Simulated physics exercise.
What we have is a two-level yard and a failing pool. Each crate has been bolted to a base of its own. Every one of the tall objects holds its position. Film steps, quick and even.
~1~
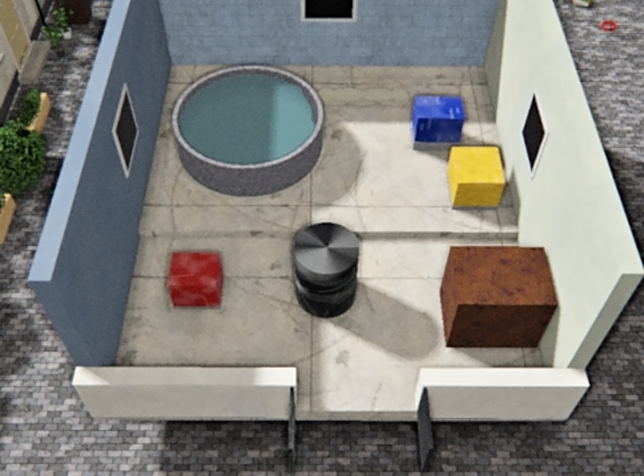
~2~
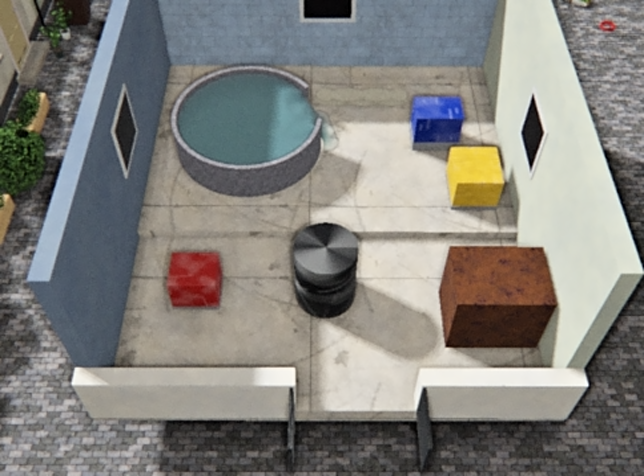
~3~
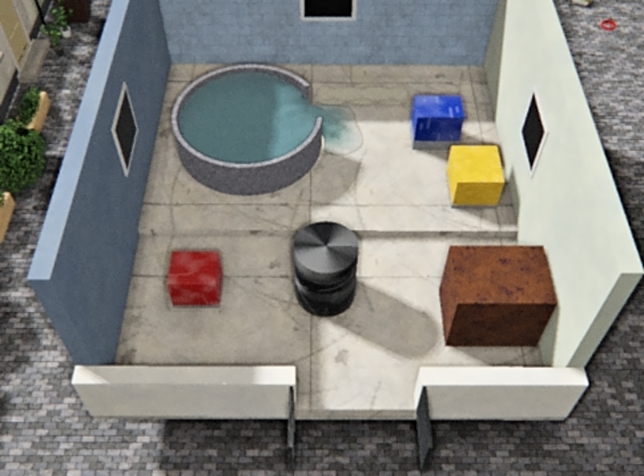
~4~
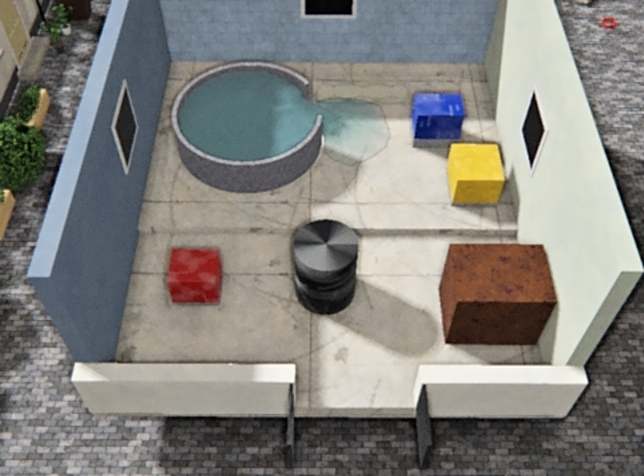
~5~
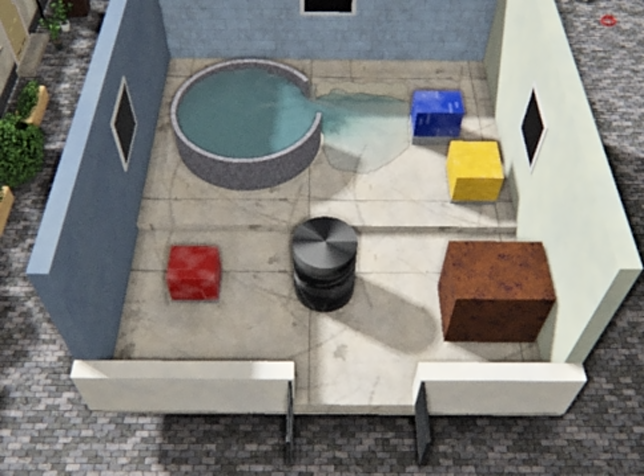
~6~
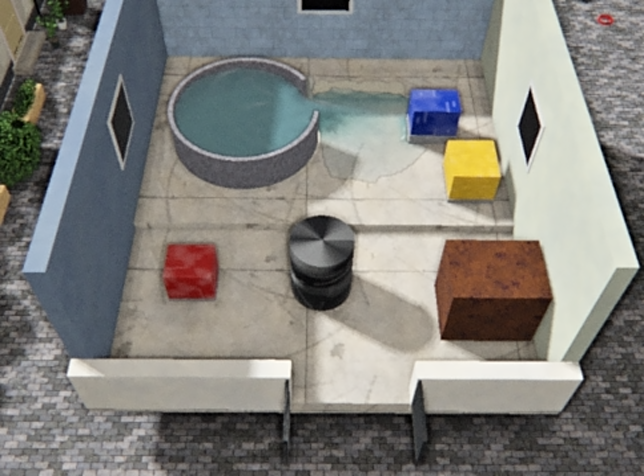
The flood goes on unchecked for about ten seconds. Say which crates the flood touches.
As I see it, yellow crate: Doused; blue crate: Doused; red crate: Doused.
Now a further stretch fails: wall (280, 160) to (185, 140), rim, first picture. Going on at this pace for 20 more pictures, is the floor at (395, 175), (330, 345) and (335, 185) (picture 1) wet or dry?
Spot one spared, spot two inundated, spot three spared.
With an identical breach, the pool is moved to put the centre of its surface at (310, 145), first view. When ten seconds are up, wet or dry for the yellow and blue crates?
The yellow crate is flooded and the blue crate is flooded.
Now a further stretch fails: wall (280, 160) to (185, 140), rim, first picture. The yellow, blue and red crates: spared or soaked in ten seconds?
Going crate by crate, the yellow one comes through dry, the blue one comes through dry and the red one gets flooded.
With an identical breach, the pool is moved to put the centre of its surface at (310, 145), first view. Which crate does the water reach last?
It is the red one.
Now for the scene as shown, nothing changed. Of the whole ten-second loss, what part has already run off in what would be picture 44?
It would be around 30 %.
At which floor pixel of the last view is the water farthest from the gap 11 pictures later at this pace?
Estimated pixel: (472, 278).
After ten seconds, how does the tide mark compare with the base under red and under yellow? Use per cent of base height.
Respectively 140 % and 200 %.
A moment on, water covers 15 % of the floor; the yellow crate water round its plinth, the blue crate water round its plinth, the red crate not reached.
Next, water covers 30 % of the floor; the yellow crate water round its plinth, the blue crate water round its plinth, the red crate not reached.
Then, water covers 45 % of the floor; the yellow crate water round its plinth, the blue crate water round its plinth, the red crate not reached.
Later, water covers 65 % of the floor; the yellow crate water round its plinth, the blue crate water round its plinth, the red crate not reached.
In the end, water covers 90 % of the floor; the yellow crate was topped, the blue crate was topped, the red crate was topped.
